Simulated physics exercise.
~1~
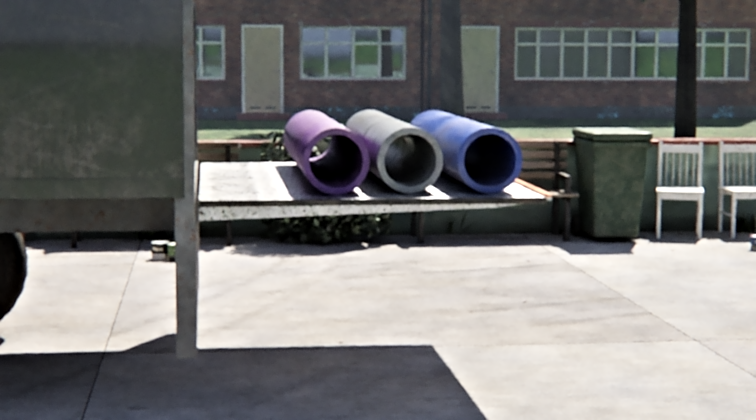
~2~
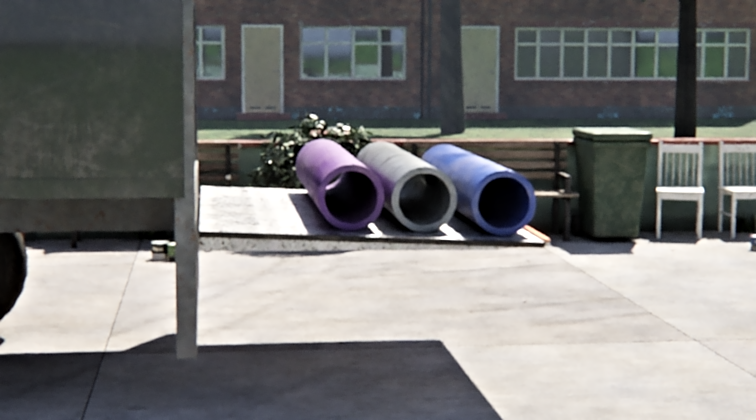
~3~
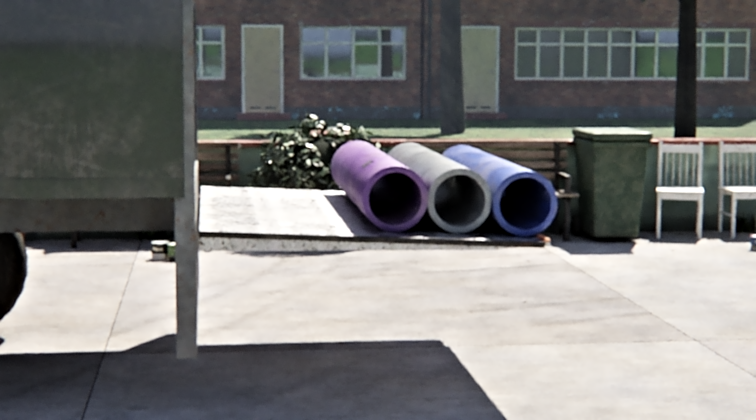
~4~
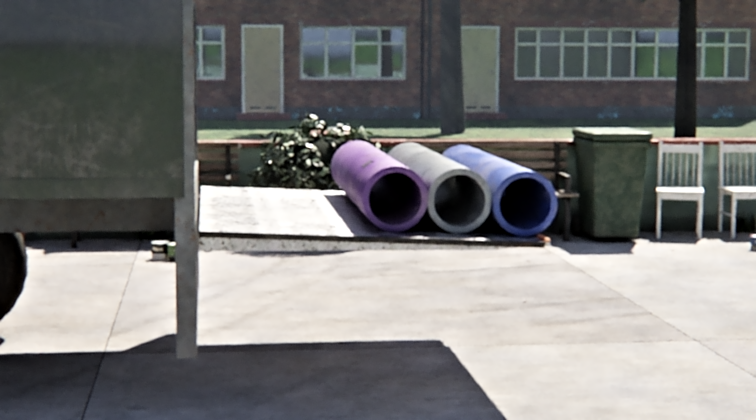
We see purple, grey and blue hollow pipes lying side by side on a raised platform, which lowers to the ground. The pipes then roll a short way right and come to rest together near the platform's outer edge, all three still on it.
